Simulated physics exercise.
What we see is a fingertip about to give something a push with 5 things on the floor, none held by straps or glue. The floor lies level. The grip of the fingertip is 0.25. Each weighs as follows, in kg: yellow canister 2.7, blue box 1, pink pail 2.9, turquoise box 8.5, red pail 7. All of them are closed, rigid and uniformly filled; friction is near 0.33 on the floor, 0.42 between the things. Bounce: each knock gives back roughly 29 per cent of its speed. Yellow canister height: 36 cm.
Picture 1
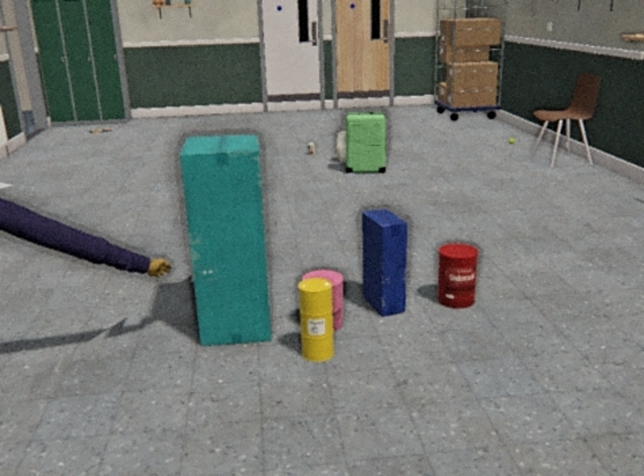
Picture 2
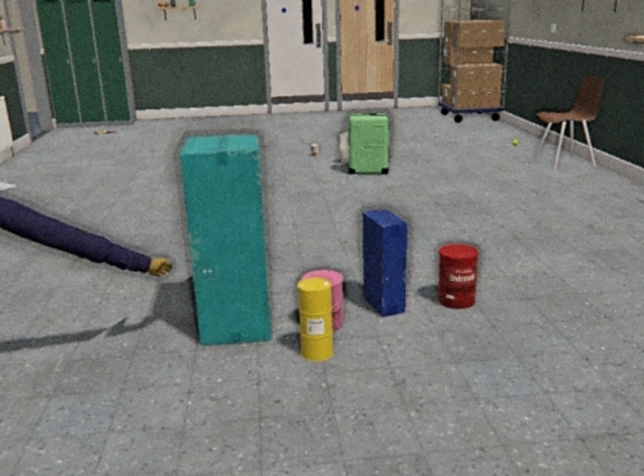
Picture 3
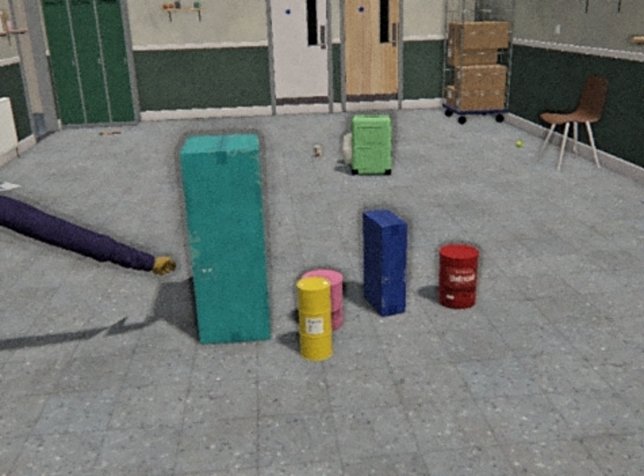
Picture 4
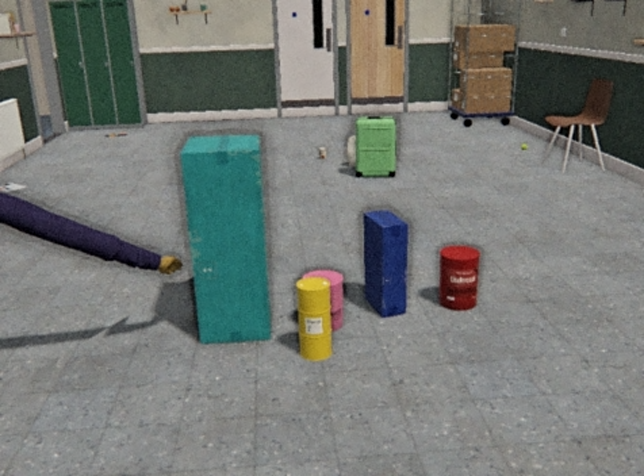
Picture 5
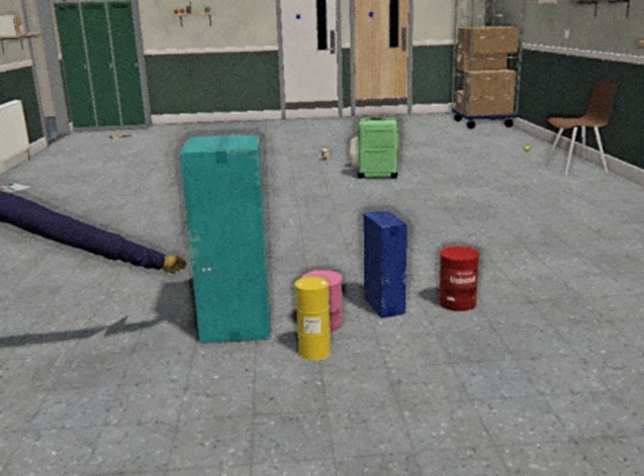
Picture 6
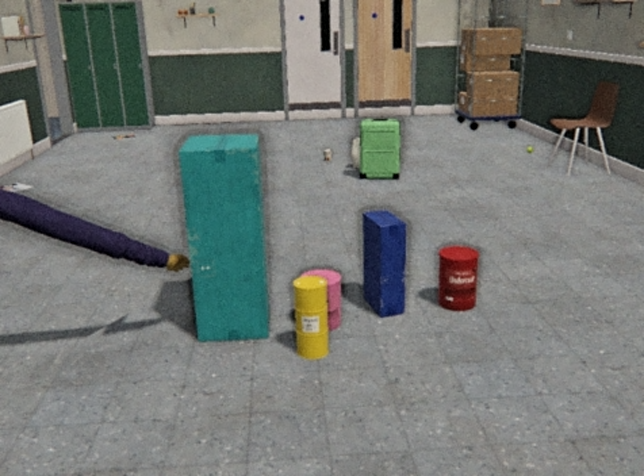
A dark-sleeved arm at the left moves its hand slowly rightward to the side of a tall turquoise box, while the yellow canister, pink pail, blue box and red pail stay in place as the room behind shifts slightly right.
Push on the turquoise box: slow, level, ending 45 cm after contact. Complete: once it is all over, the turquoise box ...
... is still standing.
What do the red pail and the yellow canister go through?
The red pail is left alone; the yellow canister stays put.
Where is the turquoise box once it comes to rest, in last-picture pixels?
Around (318, 233).
Then, 0.80 s later than the last frame, hand has come 27 cm; turquoise box 14 cm from its spot near (257, 235).
Then, 1.40 s later than the last frame, hand has come 40 cm; turquoise box 27 cm from its spot near (283, 234); pink pail 10 cm from its spot.
Then, 2.00 s later than the last frame, hand has come 53 cm; turquoise box 41 cm from its spot near (309, 233); pink pail 23 cm from its spot.
When it is over, not toppled but over 14 cm from the start, pink pail and turquoise box; the other 3 within 14 cm of the start. End places, in pixels of the last picture, turquoise box near (318, 233).
